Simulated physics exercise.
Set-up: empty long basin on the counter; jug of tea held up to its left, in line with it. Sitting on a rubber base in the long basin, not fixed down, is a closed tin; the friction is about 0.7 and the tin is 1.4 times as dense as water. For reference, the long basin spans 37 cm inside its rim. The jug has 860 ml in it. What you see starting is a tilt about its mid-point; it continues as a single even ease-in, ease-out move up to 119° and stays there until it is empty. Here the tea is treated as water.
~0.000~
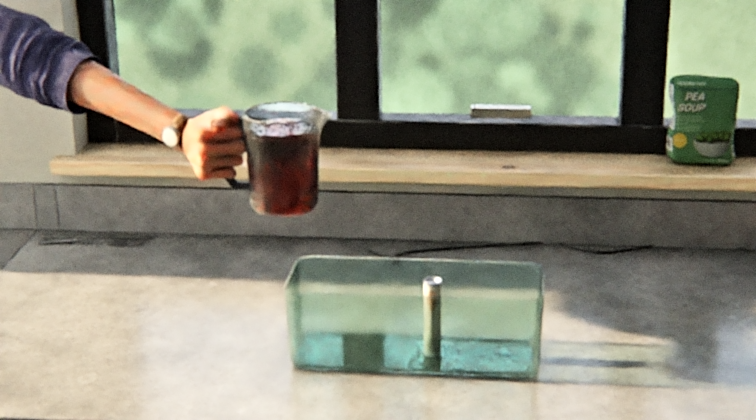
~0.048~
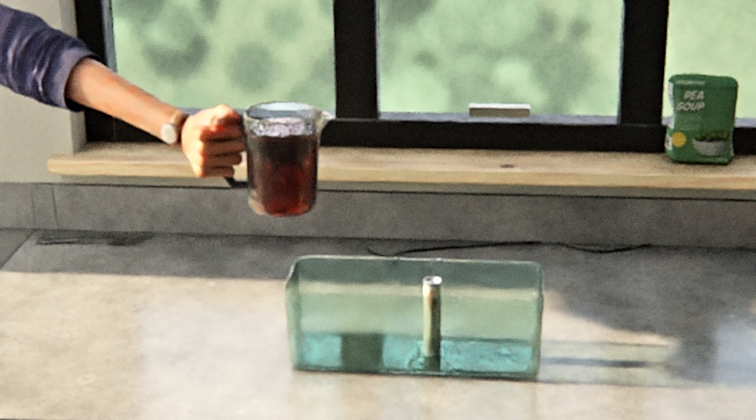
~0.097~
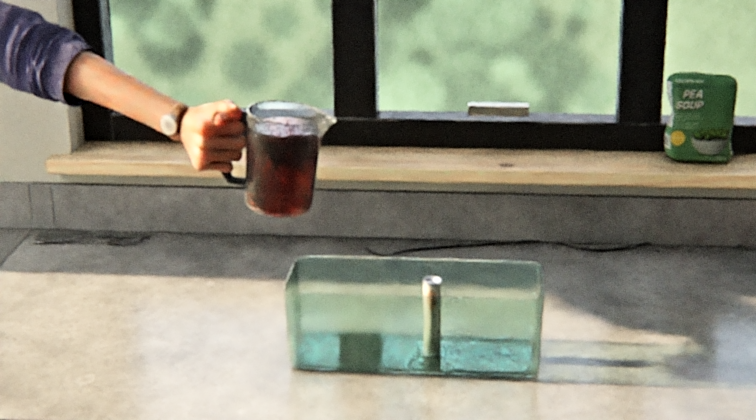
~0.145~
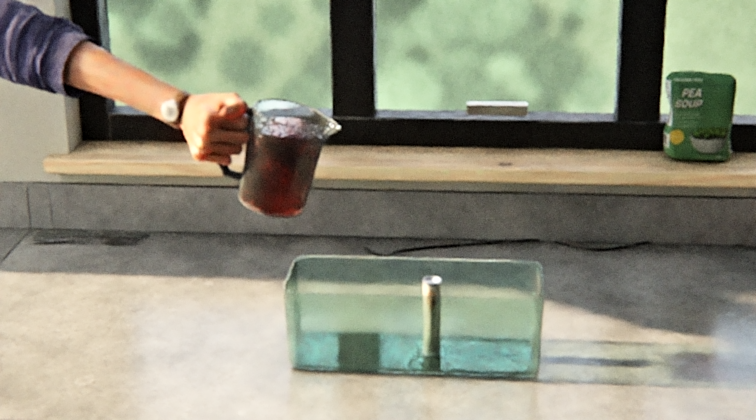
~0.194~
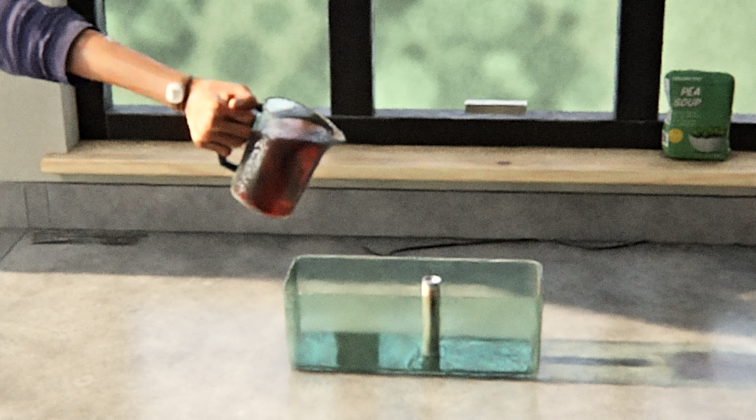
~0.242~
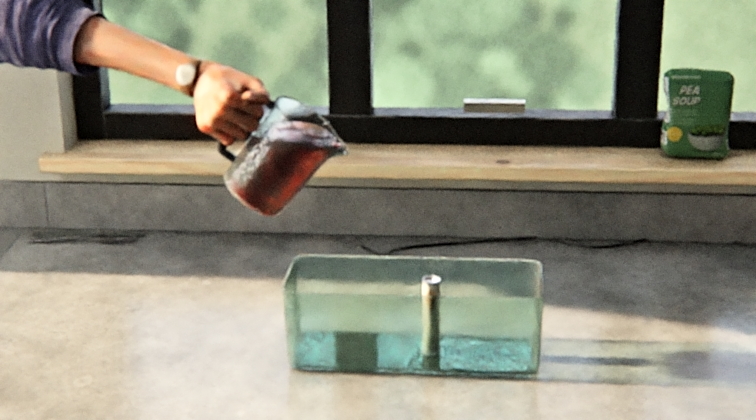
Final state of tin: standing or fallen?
I'd say it will ride it out.
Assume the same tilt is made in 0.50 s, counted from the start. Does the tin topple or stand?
Holds steady.
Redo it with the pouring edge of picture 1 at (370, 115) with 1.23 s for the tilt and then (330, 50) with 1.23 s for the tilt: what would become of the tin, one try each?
The tin overturns the first time and overturns the second time.
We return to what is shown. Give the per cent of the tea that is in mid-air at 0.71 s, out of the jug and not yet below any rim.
18 per cent or so.
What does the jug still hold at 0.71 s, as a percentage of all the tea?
Near 8 percent, more or less.
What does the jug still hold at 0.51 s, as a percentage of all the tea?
Still held: Roughly 54 % of the total.
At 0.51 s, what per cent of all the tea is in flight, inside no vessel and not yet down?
Estimate: About 30 % of all of it.
After 0.51 s the tilt is 107° and 53 per cent is still to pour; the tin stands where it began.
After 0.71 s the tilt is 119° and 8 per cent is still to pour; the tin stands where it began.
After 0.92 s the tilt is 119° and 0 per cent is still to pour; the tin stands where it began.
After 1.14 s the tilt is 119° and 0 per cent is still to pour; the tin stands where it began.
In the end the tin stands where it began.
